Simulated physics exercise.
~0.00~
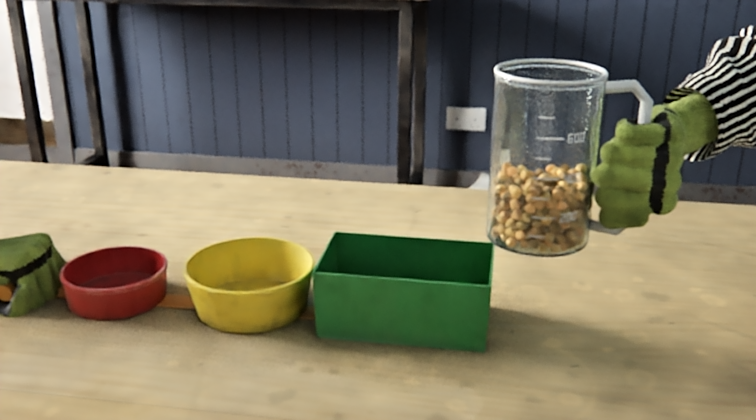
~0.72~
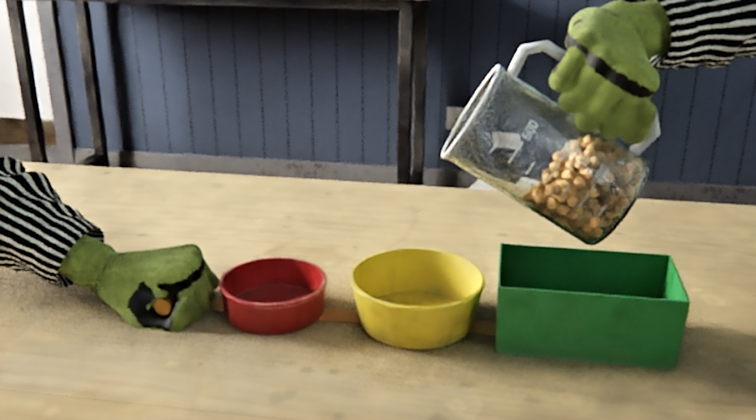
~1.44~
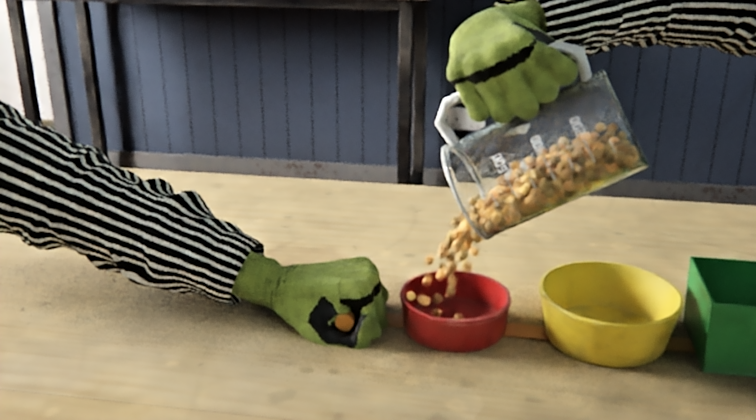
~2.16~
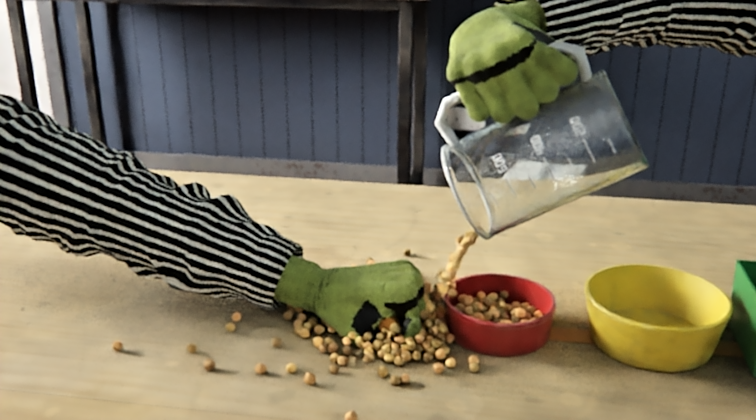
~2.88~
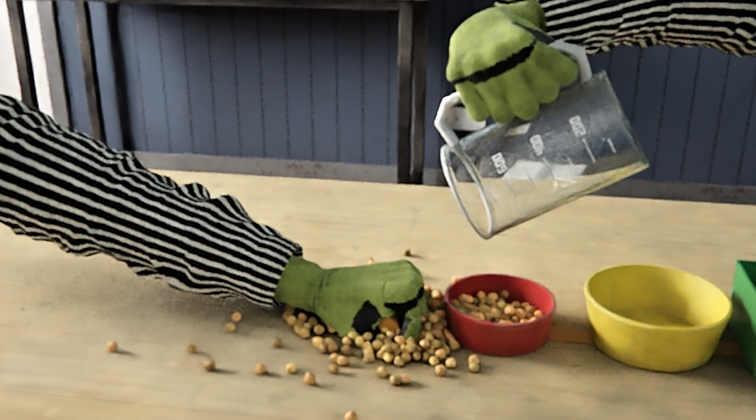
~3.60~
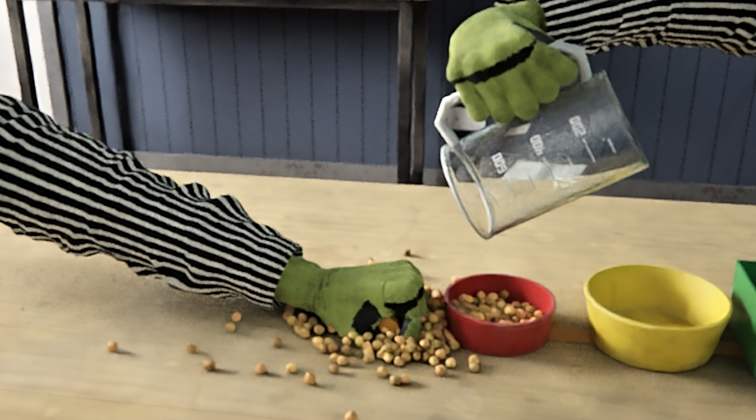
At first, a green-gloved hand holds a clear jug of chickpeas upright above a wooden table, beside a joined row of a red dish, a yellow dish and a green tin. A second gloved hand at the left pushes the row to the right while the jug tips over. Chickpeas then pour from its mouth into the red dish as the row keeps sliding. Soon many land outside, piling around the pushing hand and scattering across the table. The row stops and the jug empties, leaving some chickpeas in the red dish, most on the table, and the yellow dish empty.
